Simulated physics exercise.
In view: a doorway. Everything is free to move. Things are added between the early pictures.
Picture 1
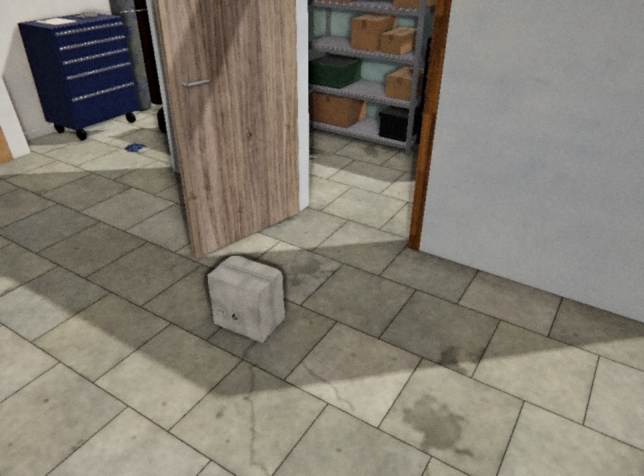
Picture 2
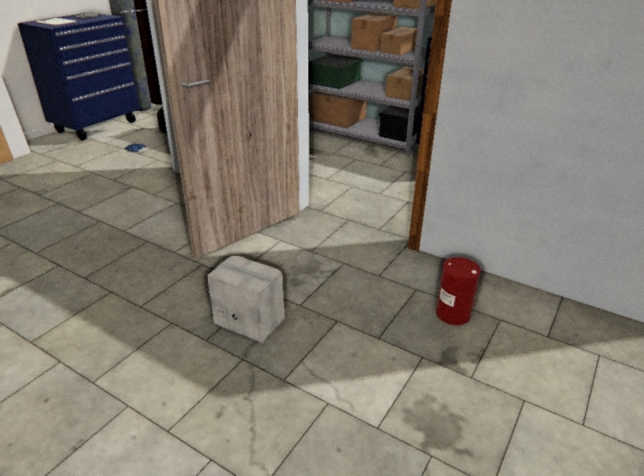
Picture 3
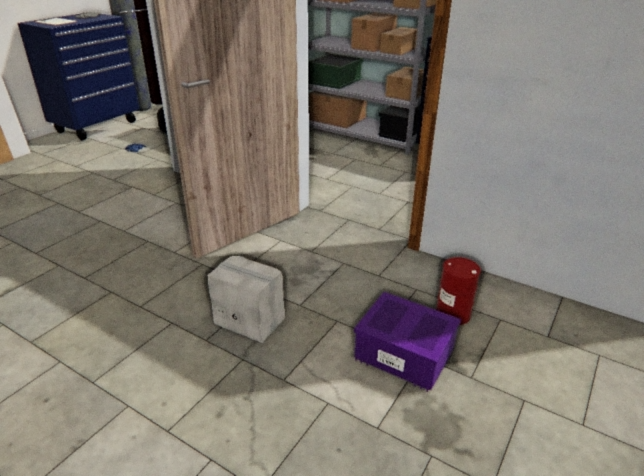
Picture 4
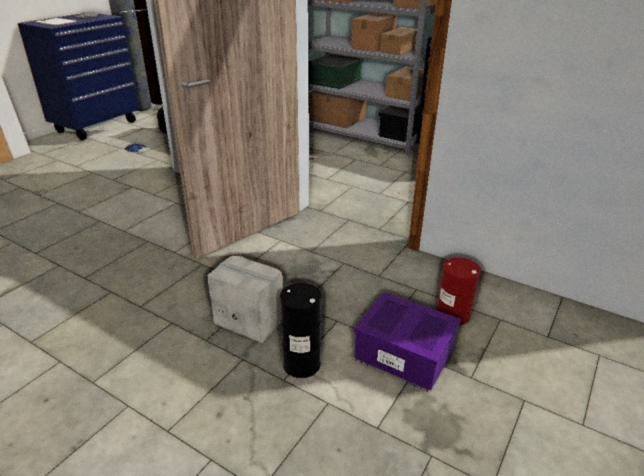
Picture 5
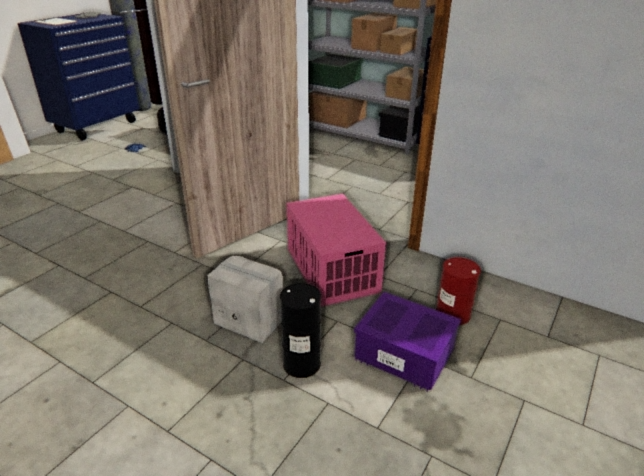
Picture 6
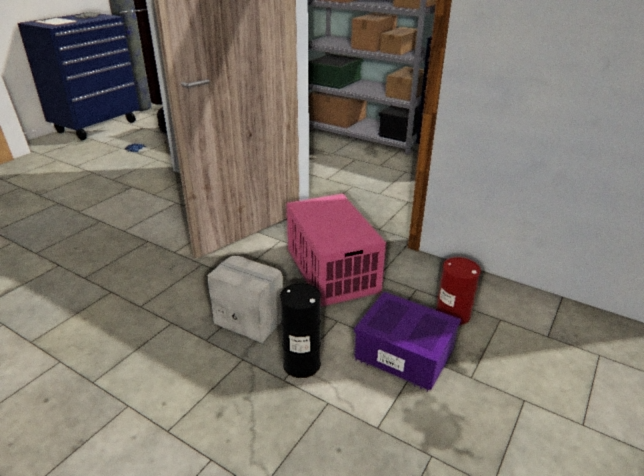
A red canister, purple tote, black canister and pink crate appear around a white box.
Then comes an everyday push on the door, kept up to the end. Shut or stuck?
It stops short.
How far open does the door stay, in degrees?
Some 45° open.
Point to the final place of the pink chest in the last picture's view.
Around (355, 248).
Then, 0.70 s on from there, door at 77°.
Then, 1.10 s on from there, door at 55°; pink chest shifted a little near (343, 248).
In the end, door at 45°; moved from the start, pink chest; the other 4 unmoved. At the end, from the last picture's camera, pink chest near (355, 248).
